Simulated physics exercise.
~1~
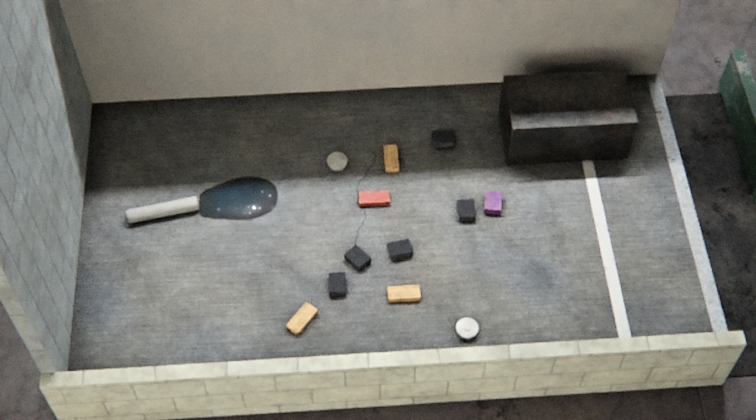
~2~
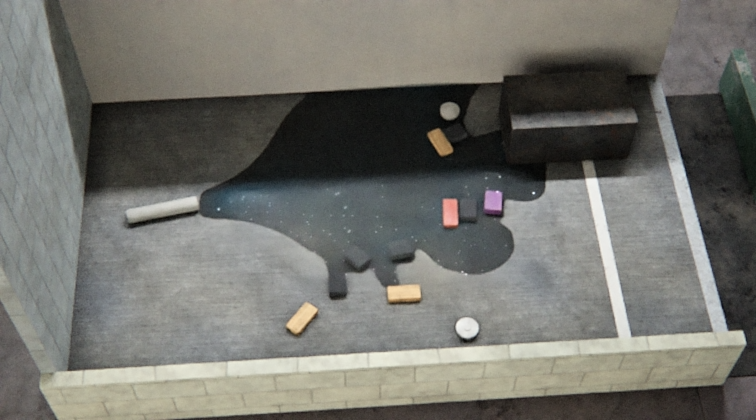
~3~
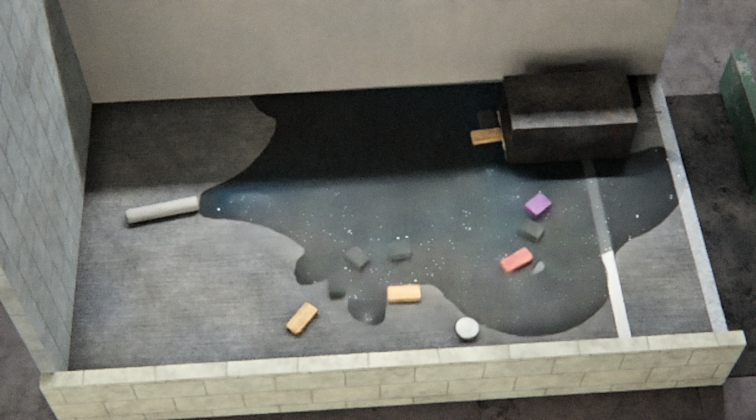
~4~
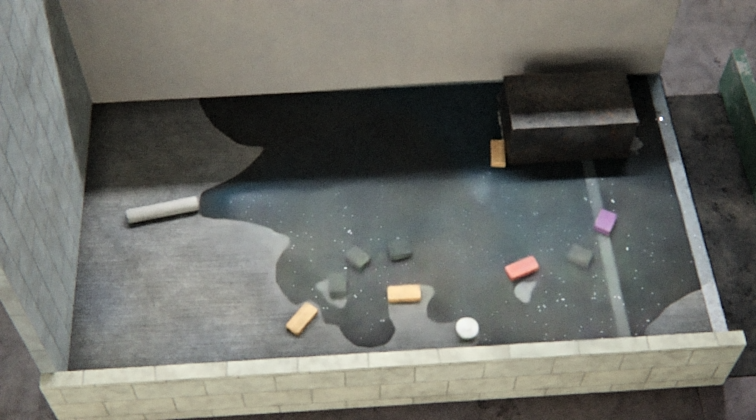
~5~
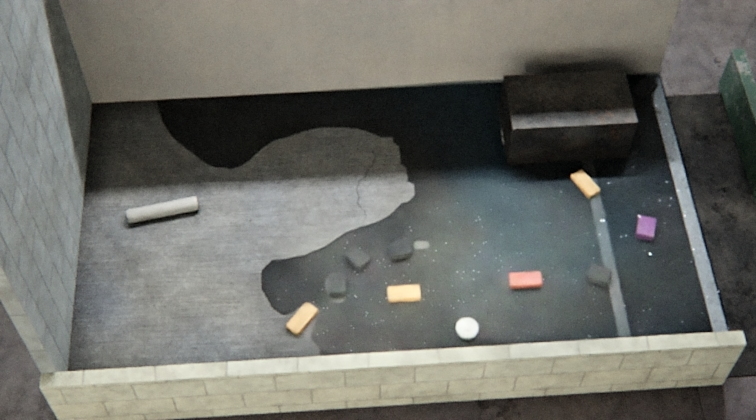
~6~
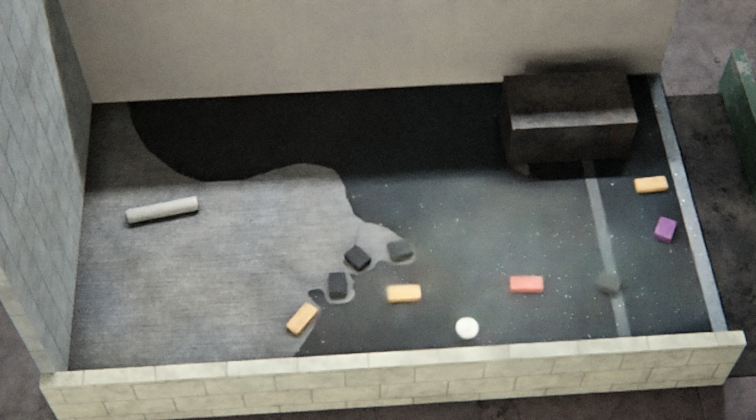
A grey dairy floor, seen from above, is enclosed by pale walls, with a dark box at upper right beside a painted white stripe and small red, purple, orange and black blocks and pale round lids scattered about. Water pours from a pale hose at left and spreads rightward in a dark sheet. It pushes the red block and an upper orange block right, then carries the purple block along too. The water crosses the stripe, and the purple block follows. As the left side drains, the orange block rounds the box. Finally, the red block rests short of the stripe, with purple and orange beyond it.
